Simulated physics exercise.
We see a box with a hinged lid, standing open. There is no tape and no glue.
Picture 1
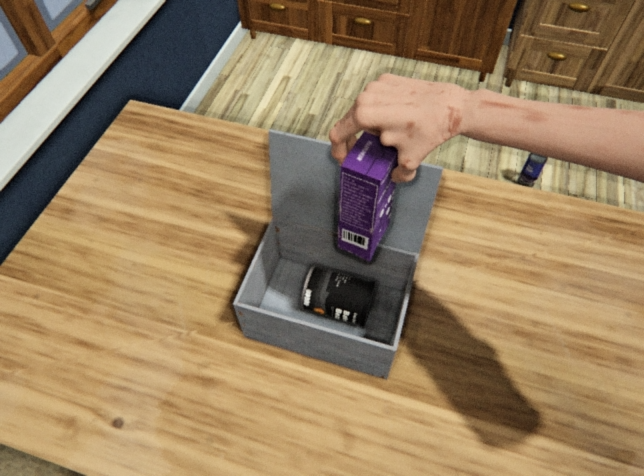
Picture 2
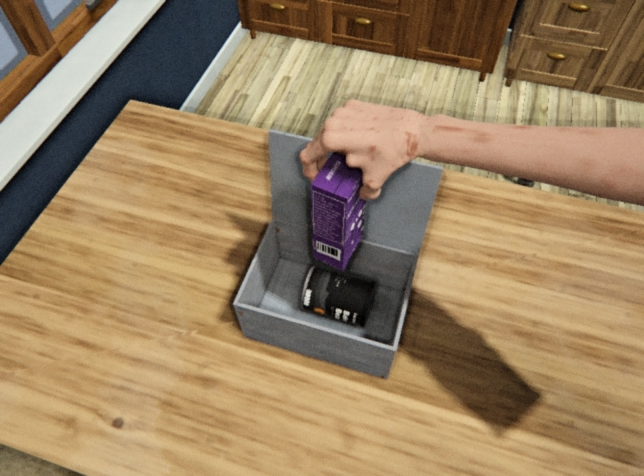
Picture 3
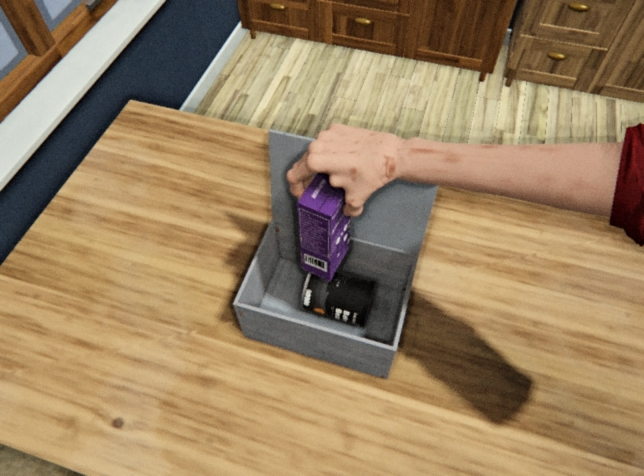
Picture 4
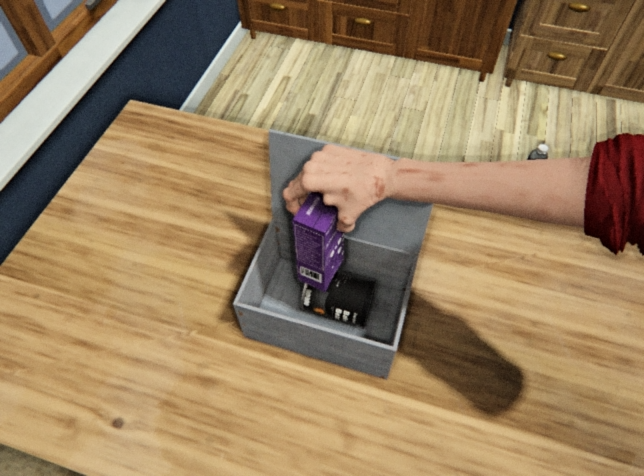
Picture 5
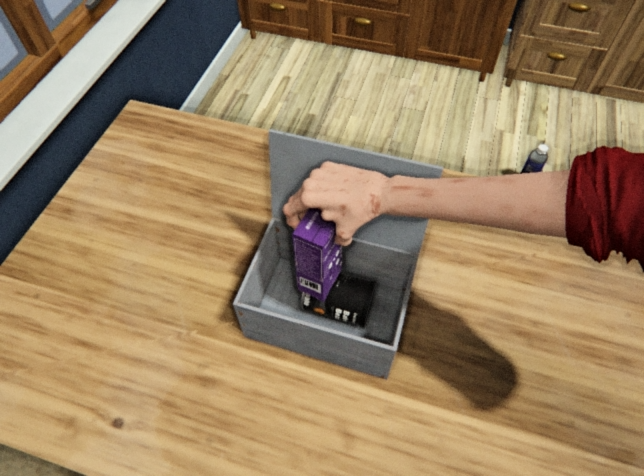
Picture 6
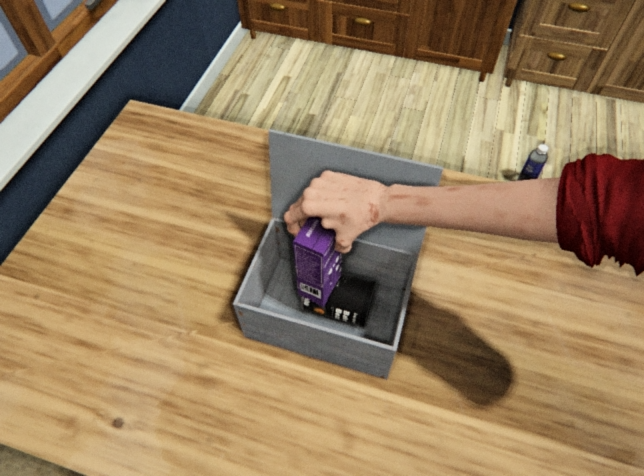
A hand holding a purple carton reaches in from the right and lowers it, drifting left, into an open grey box with a hinged lid on a light wooden table, seen from above. A black tin lies inside the box, with wooden cabinets, pale floorboards and a dark blue wall beyond. The carton descends beside the tin as a red sleeve enters, while the camera stays still.
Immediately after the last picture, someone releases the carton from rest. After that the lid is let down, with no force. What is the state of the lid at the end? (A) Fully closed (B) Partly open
Answer: B.
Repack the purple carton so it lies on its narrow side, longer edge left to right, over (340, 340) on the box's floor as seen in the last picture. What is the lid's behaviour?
Packed like that, it goes down completely.
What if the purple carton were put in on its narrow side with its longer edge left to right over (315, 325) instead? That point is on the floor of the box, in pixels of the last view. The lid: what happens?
Then the lid does shut, as it turns out.
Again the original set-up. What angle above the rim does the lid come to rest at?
About 30° above the rim.
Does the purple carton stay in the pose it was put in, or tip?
Simply put, the purple carton gets tilted.
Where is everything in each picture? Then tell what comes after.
The first frame shows on its way; purple carton (368, 199); black tin (339, 296).
The second frame shows on its way; purple carton (340, 213); black tin (339, 296).
The third frame shows on its way; purple carton (326, 228); black tin (339, 296).
The fourth frame shows on its way; purple carton (321, 242); black tin (339, 296).
The fifth frame shows on its way; purple carton (319, 254); black tin (339, 296).
The sixth frame shows in place under the hand; purple carton (319, 260); black tin (339, 296).
Then, 0.50 s past the last view, purple carton rocked 60° from its first pose near (303, 294); black tin displaced a little.
Then, 1.20 s past the last view, lid starting down; purple carton rocked 41° from its first pose near (305, 295); black tin displaced a little.
Then, 1.60 s past the last view, lid 59° above the rim; purple carton rocked 41° from its first pose near (305, 295); black tin displaced a little.
Then, 1.90 s past the last view, lid 34° above the rim; purple carton rocked 41° from its first pose near (305, 295); black tin displaced a little.
Finally, lid 29° above the rim; down or leaning hard in the box, purple carton; black tin still in place. Final places as the last picture's camera would see them, purple carton near (305, 295).
